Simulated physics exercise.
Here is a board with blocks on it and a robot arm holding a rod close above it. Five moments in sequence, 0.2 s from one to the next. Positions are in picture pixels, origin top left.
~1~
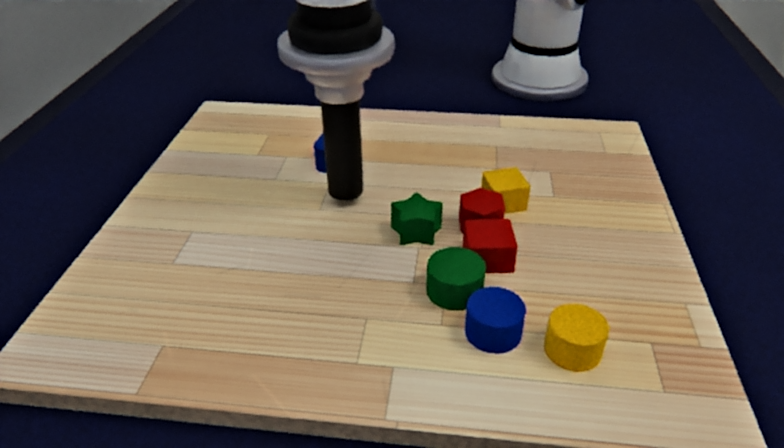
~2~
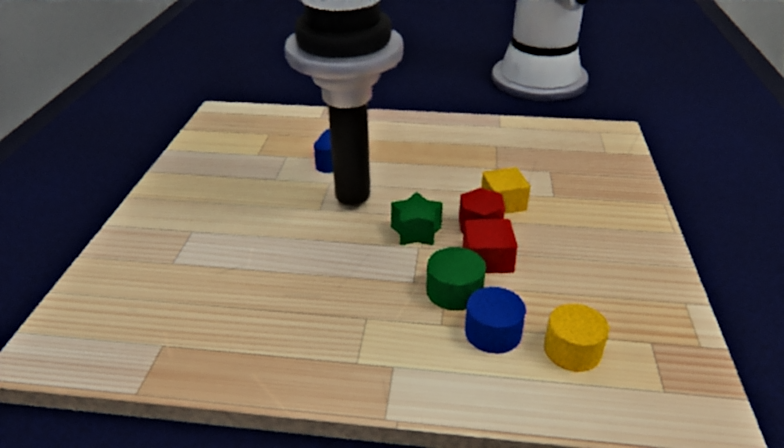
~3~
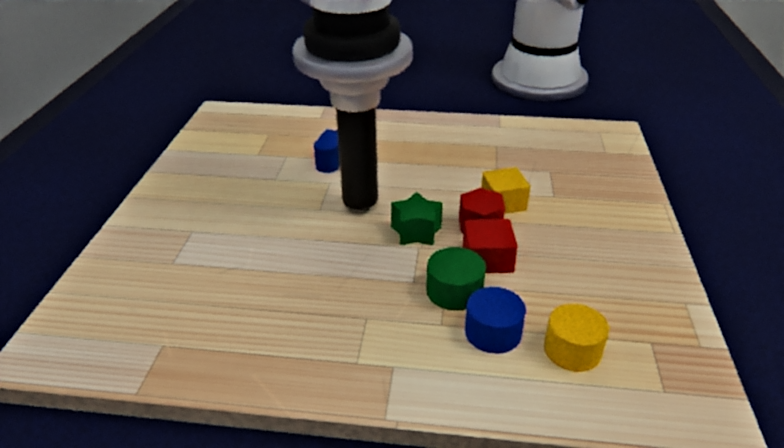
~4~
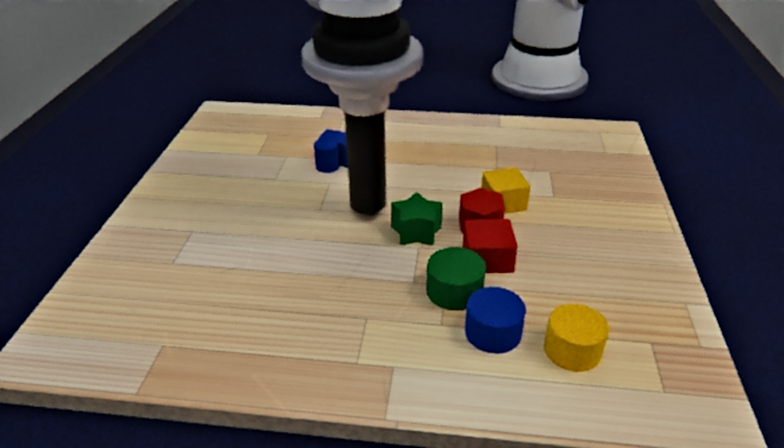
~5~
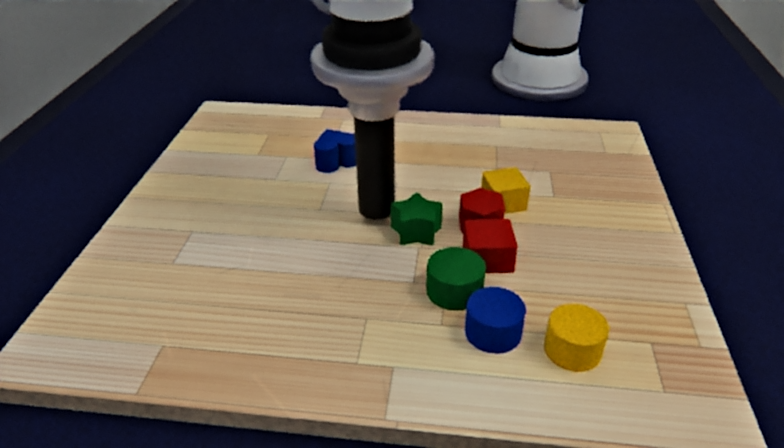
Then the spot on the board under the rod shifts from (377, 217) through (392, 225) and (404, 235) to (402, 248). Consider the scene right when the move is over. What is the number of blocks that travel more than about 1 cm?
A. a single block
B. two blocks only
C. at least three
A - a single block.
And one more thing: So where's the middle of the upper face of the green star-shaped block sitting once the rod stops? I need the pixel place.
The point I'd pick in the picture is (445, 218).
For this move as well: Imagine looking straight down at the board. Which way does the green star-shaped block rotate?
Counterclockwise rotation.
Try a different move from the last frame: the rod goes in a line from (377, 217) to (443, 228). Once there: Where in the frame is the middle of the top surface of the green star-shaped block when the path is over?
About (462, 224).
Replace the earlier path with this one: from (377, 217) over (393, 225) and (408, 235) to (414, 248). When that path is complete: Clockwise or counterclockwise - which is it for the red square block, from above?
Twists clockwise.
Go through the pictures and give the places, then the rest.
In the first picture, rod tip at (346, 191); block tops, green star-shaped block at (417, 207); green circular block at (457, 265); red square block at (490, 233).
In the second picture, rod at (353, 195); blocks unchanged.
In the third picture, rod at (360, 199); blocks unchanged.
In the fourth picture, rod at (368, 204); blocks unchanged.
In the fifth picture, rod at (377, 209); green star-shaped block at (417, 207); green circular block at (457, 265); red square block at (490, 233).
The first path, step by step. Halfway along, rod at (400, 222); green star-shaped block at (442, 213), turned 25° anticlockwise.
At the end, rod at (402, 240); green star-shaped block at (445, 218), turned 50° anticlockwise; green circular block in place; red square block at (496, 233).
